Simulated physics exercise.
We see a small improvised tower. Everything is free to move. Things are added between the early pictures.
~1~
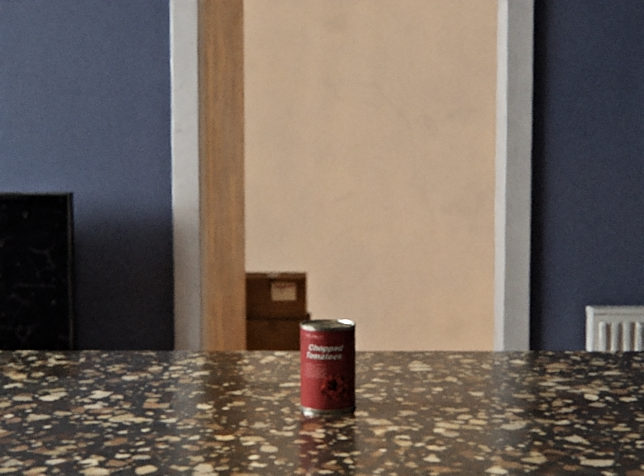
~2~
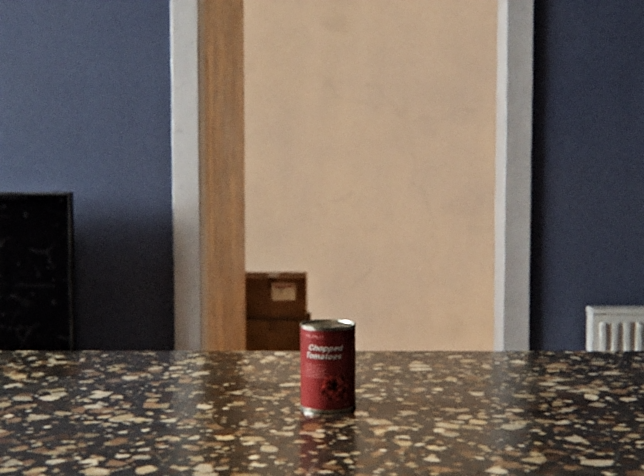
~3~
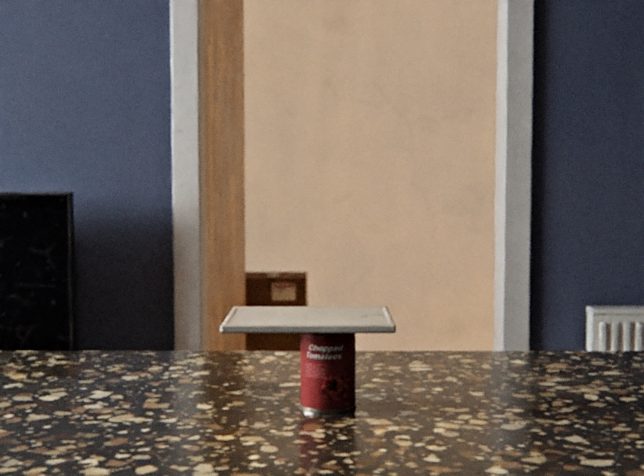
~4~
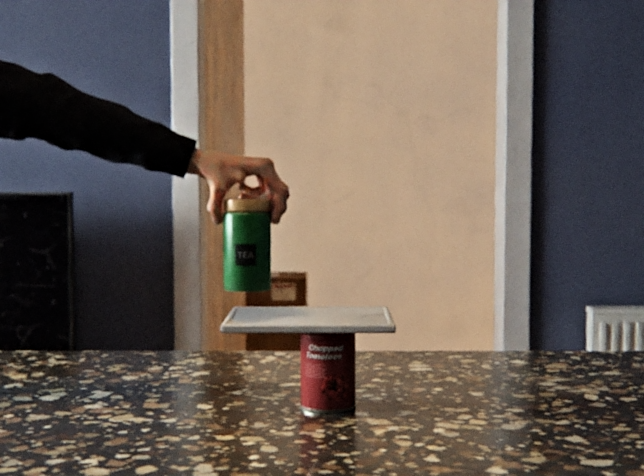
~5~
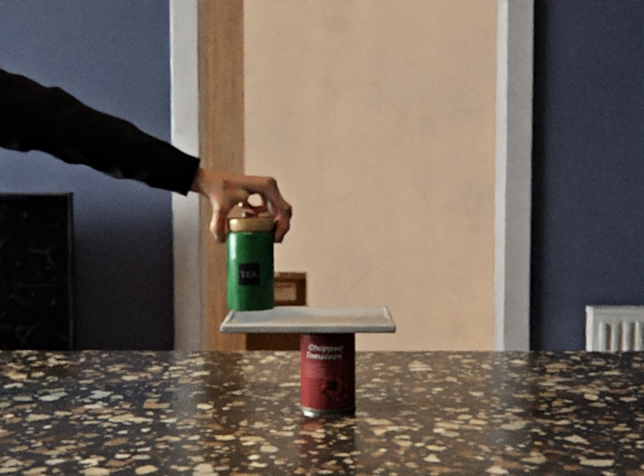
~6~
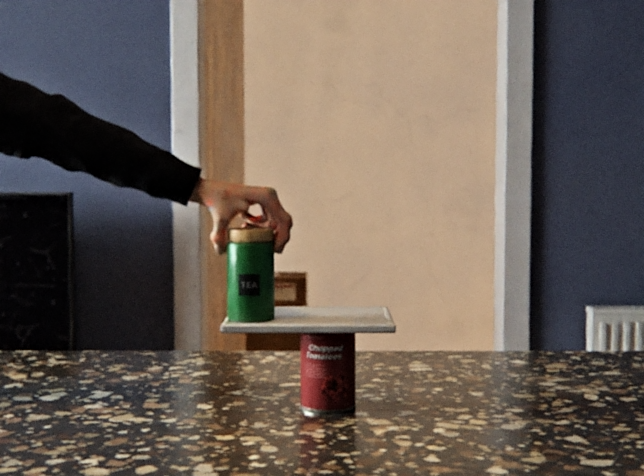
A hand in a dark sleeve lowered a green tea jar onto the left end of a pale tray, which had appeared on top of a red tin of chopped tomatoes, and kept hold of it.
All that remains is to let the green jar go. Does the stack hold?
It gives way.
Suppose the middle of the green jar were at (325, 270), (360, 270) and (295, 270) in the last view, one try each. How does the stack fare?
In the first case it holds; in the second case it keeps its balance; in the third case it comes apart.
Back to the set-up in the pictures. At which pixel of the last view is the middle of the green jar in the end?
Near (173, 395).
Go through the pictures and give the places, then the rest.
The last thing is not in view yet; red tin (328, 365), in the first frame.
The last thing is not in view yet; red tin (328, 365), in the second frame.
The last thing is not in view yet; red tin (328, 365), in the third frame.
Coming down; green jar (247, 244); red tin (328, 365), in the fourth frame.
Coming down; green jar (251, 263); red tin (328, 365), in the fifth frame.
Set down, still held; green jar (251, 274); red tin (328, 365), in the sixth frame.
Then, 0.30 s later than the last frame, green jar now fallen; white lid tilted by 65°.
Then, 0.40 s later than the last frame, white lid on its side.
Then, 0.50 s later than the last frame, green jar resting near (173, 395).
Then, 0.70 s later than the last frame, white lid now fallen.
When it is over, fallen, green jar and white lid; red tin as before. End places, in pixels of the last picture, green jar near (174, 395). The stack loses its balance.
